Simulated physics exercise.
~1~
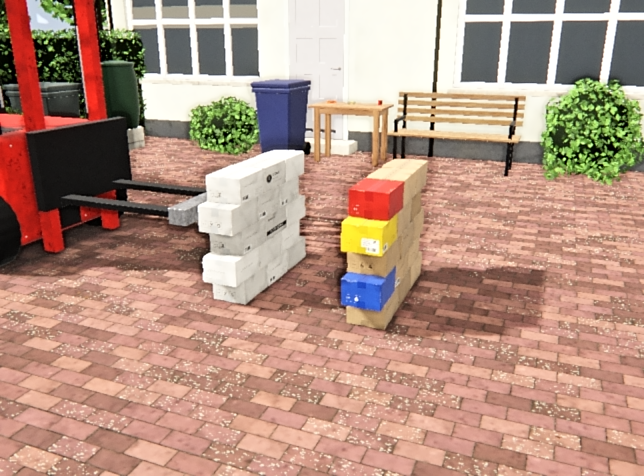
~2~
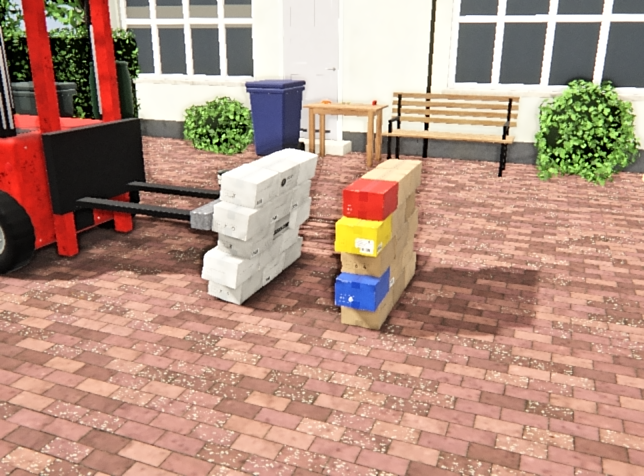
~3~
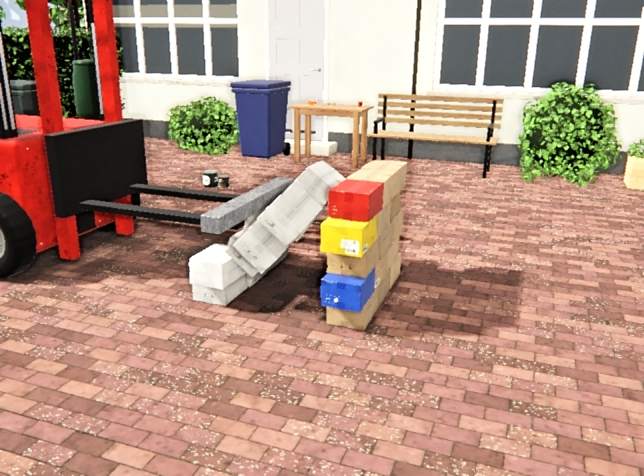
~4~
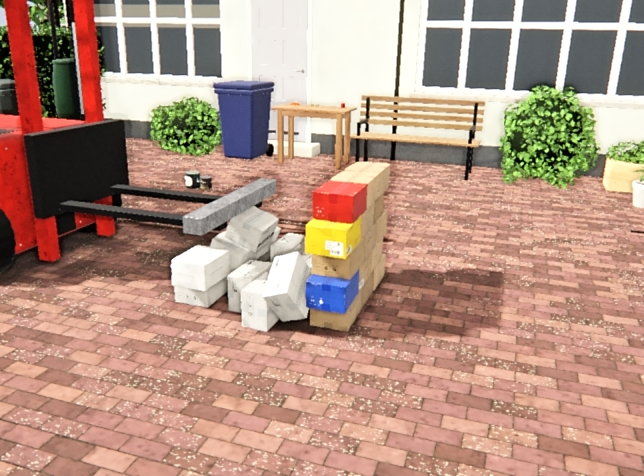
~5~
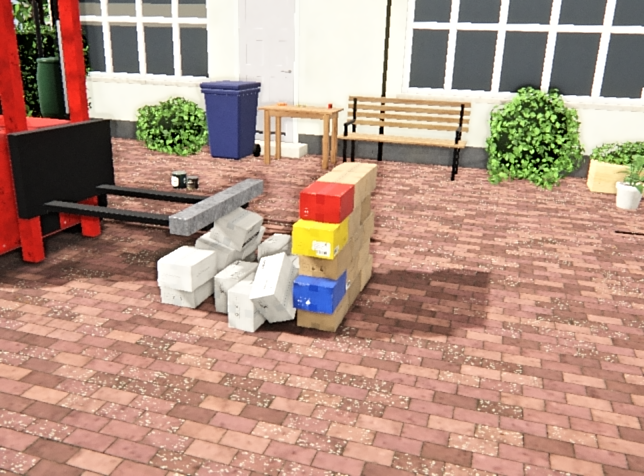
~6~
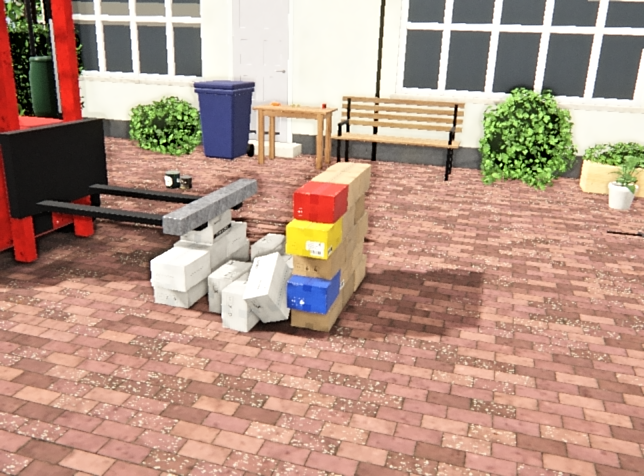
A red forklift's beam topples the pale wall, while the coloured and tan wall stays standing.
